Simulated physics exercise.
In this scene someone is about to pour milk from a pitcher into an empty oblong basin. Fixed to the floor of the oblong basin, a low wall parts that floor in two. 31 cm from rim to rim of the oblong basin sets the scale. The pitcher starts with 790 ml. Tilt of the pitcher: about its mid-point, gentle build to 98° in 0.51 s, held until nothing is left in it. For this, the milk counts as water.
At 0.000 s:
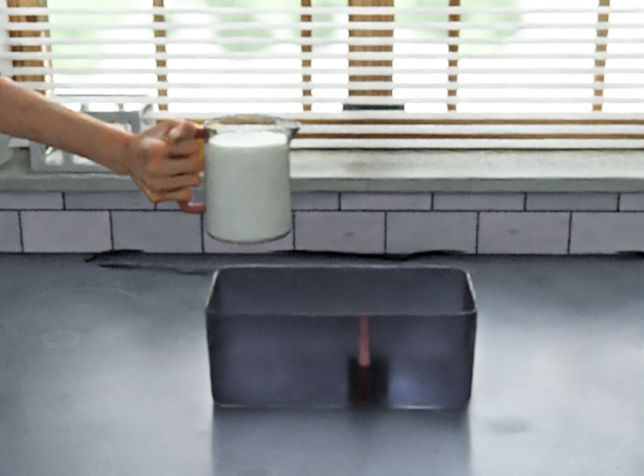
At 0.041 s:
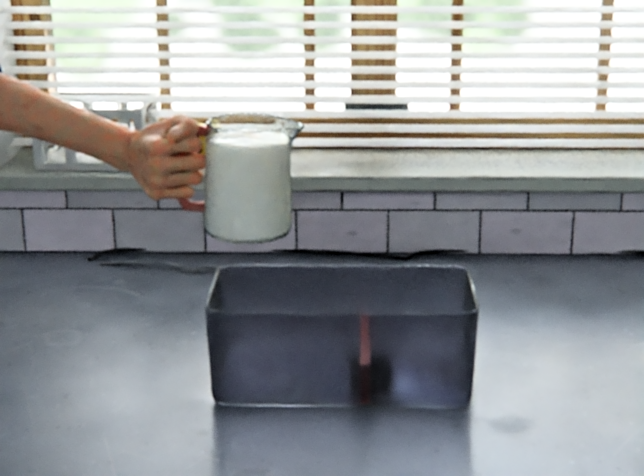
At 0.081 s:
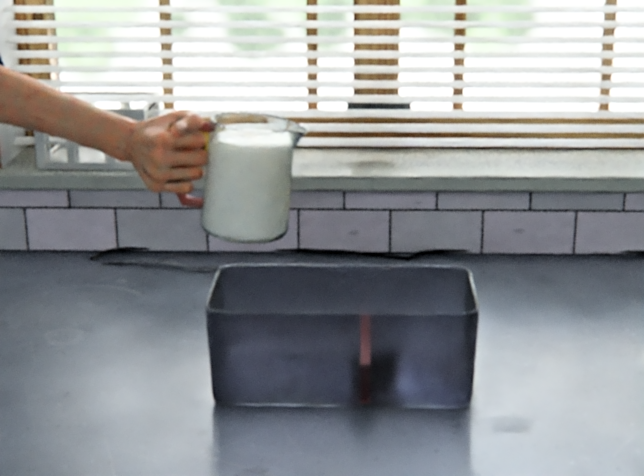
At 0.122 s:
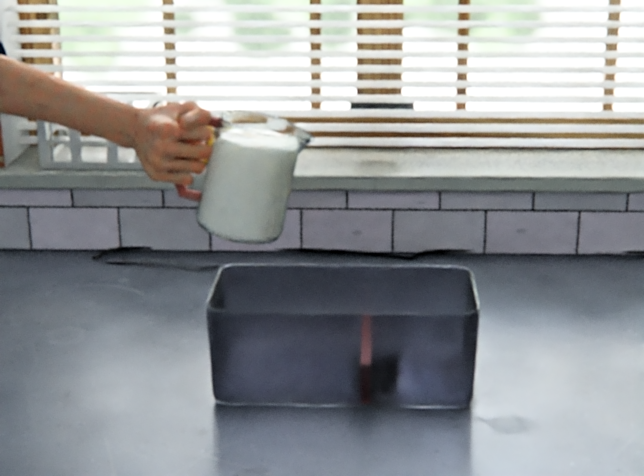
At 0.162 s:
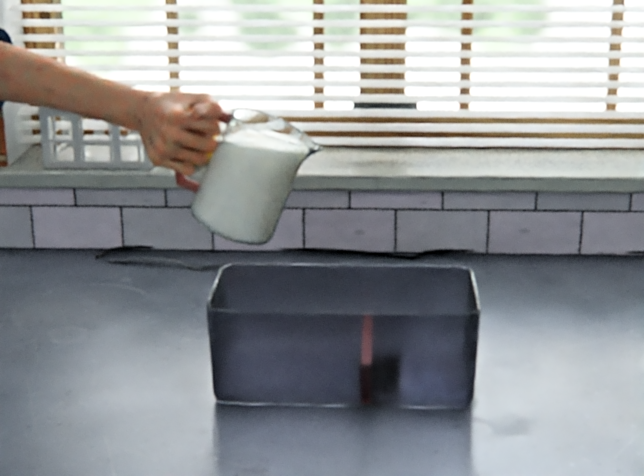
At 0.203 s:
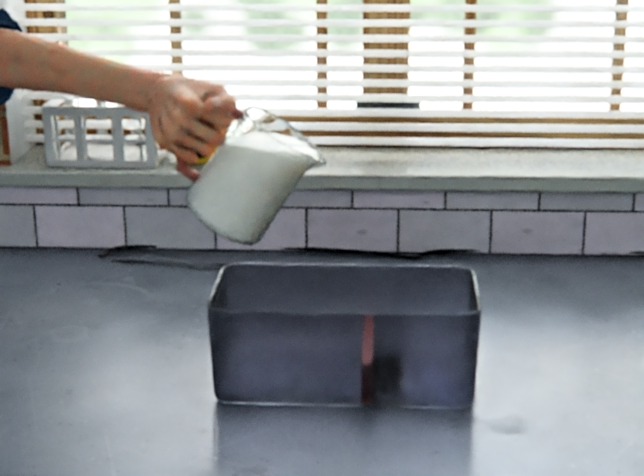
At the start, a hand holds a glass pitcher of milk upright above an empty dark oblong basin on a counter, before a window with blinds. The hand then tilts the pitcher to the right, slightly at first and then more steeply, while the basin stays still and the milk remains inside the pitcher.
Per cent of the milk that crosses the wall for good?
70 per cent.
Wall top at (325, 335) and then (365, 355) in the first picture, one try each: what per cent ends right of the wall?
One try each: Around 95 percent and then around 65 percent.
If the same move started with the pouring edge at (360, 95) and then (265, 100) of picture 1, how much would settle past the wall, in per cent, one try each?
Try 1: 60 %; try 2: 15 %.
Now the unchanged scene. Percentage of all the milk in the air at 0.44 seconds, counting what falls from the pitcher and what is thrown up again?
24 %.
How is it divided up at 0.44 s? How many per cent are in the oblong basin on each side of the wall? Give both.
Around 1 on the left and around 10 on the right.
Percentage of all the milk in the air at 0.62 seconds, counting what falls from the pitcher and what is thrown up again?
20 per cent or so.
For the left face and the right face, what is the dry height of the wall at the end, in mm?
42 mm left, 20 mm right.
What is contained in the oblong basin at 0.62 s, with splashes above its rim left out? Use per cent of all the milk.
Some 48 per cent.
Then, 0.44 s in, the tilt is 94° and 67 per cent is still to pour, 1 is left of the wall and 9 right of it.
Then, 0.62 s in, the tilt is 98° and 30 per cent is still to pour, 11 is left of the wall and 38 right of it.
Then, 0.81 s in, the tilt is 98° and 13 per cent is still to pour, 14 is left of the wall and 65 right of it.
Then, 1.01 s in, the tilt is 98° and 5 per cent is still to pour, 22 is left of the wall and 69 right of it.
Finally, 29 per cent lies left of the wall, 70 right of it and 2 outside.
